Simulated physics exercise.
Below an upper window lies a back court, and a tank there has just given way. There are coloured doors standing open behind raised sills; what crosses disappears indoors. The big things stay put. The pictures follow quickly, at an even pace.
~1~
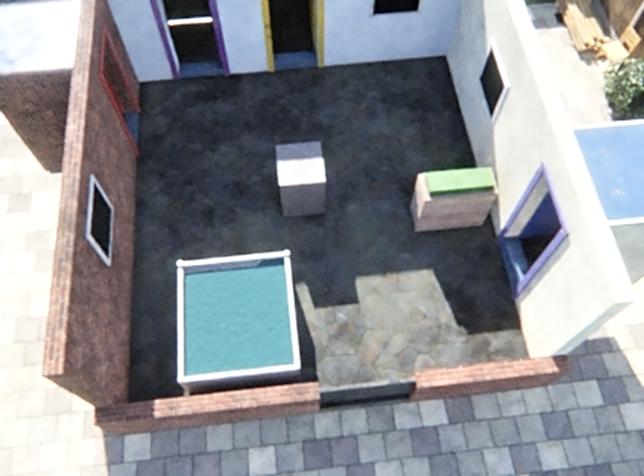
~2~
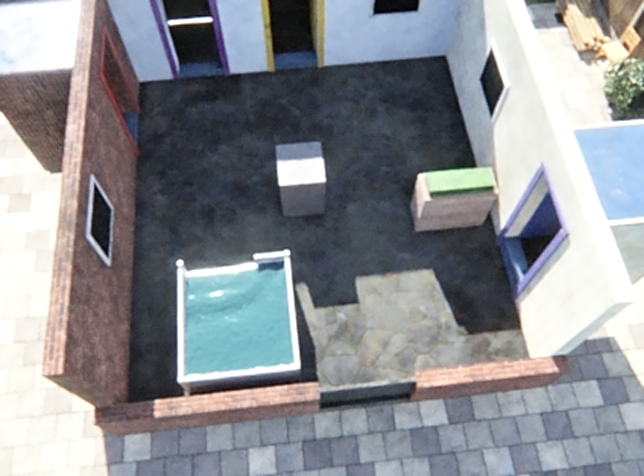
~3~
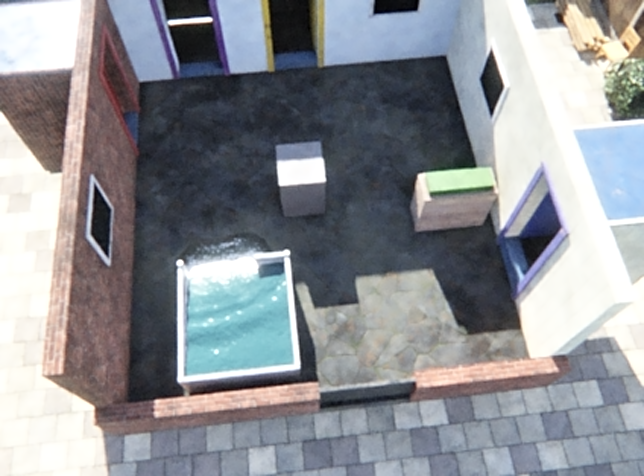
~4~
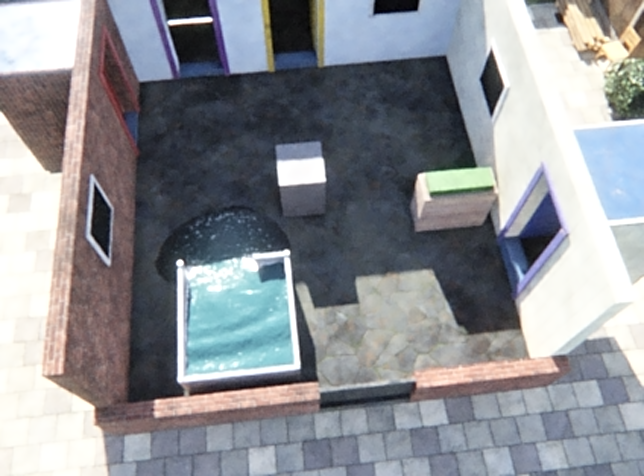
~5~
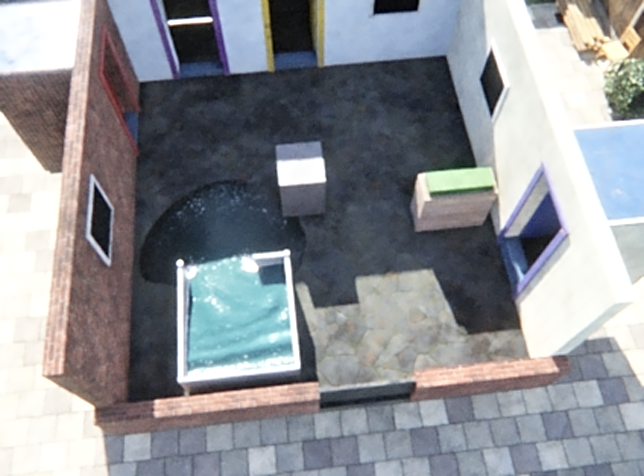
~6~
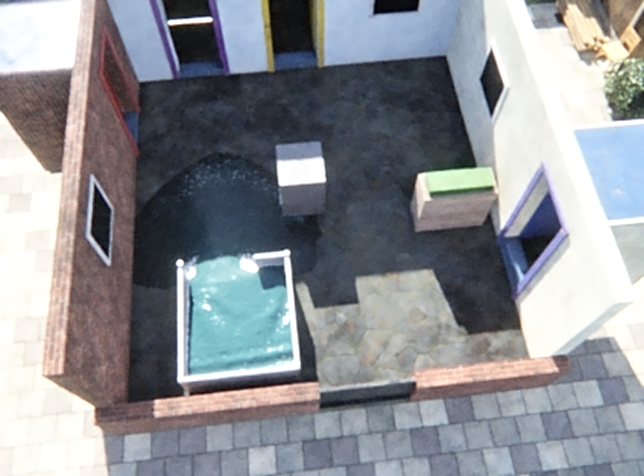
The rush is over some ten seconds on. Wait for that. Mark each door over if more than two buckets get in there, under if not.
Blue door - under; yellow door - under; red door - over; purple door - over.
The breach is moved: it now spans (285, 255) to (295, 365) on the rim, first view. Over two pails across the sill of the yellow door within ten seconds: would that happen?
I'd say the yellow door stays within the limit.
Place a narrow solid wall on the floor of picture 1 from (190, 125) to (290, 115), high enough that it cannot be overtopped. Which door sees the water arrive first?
The red door.
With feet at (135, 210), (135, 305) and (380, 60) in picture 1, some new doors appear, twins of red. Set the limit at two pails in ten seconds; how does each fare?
Result, in listed order - gets past the limit, doesn't reach the limit, doesn't reach the limit.
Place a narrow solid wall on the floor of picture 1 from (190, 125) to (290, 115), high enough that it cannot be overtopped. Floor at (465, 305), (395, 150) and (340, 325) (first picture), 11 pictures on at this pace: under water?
Taking the points in turn, they are high and dry, high and dry and high and dry.
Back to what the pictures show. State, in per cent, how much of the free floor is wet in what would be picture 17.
Some 40 in a hundred.
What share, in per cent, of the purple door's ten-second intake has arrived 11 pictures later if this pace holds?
Share at that point: Roughly 15 %.
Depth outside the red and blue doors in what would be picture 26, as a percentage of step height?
Estimate, in order: 160 and 0 percent.
A moment on, water covers 35 % of the floor; the blue door not reached, the yellow door not reached, the red door wet at the sill, nothing in, the purple door wet at the sill, nothing in.
Next, water covers 40 % of the floor; the blue door not reached, the yellow door wet at the sill, nothing in, the red door under two buckets in, the purple door under two buckets in.
Then, water covers 45 % of the floor; the blue door not reached, the yellow door wet at the sill, nothing in, the red door under two buckets in, the purple door over two buckets in.
Later, water covers 65 % of the floor; the blue door not reached, the yellow door wet at the sill, nothing in, the red door over two buckets in, the purple door far over two buckets in.
In the end, water covers 85 % of the floor; the blue door wet at the sill, nothing in, the yellow door wet at the sill, nothing in, the red door over two buckets in, the purple door far over two buckets in.
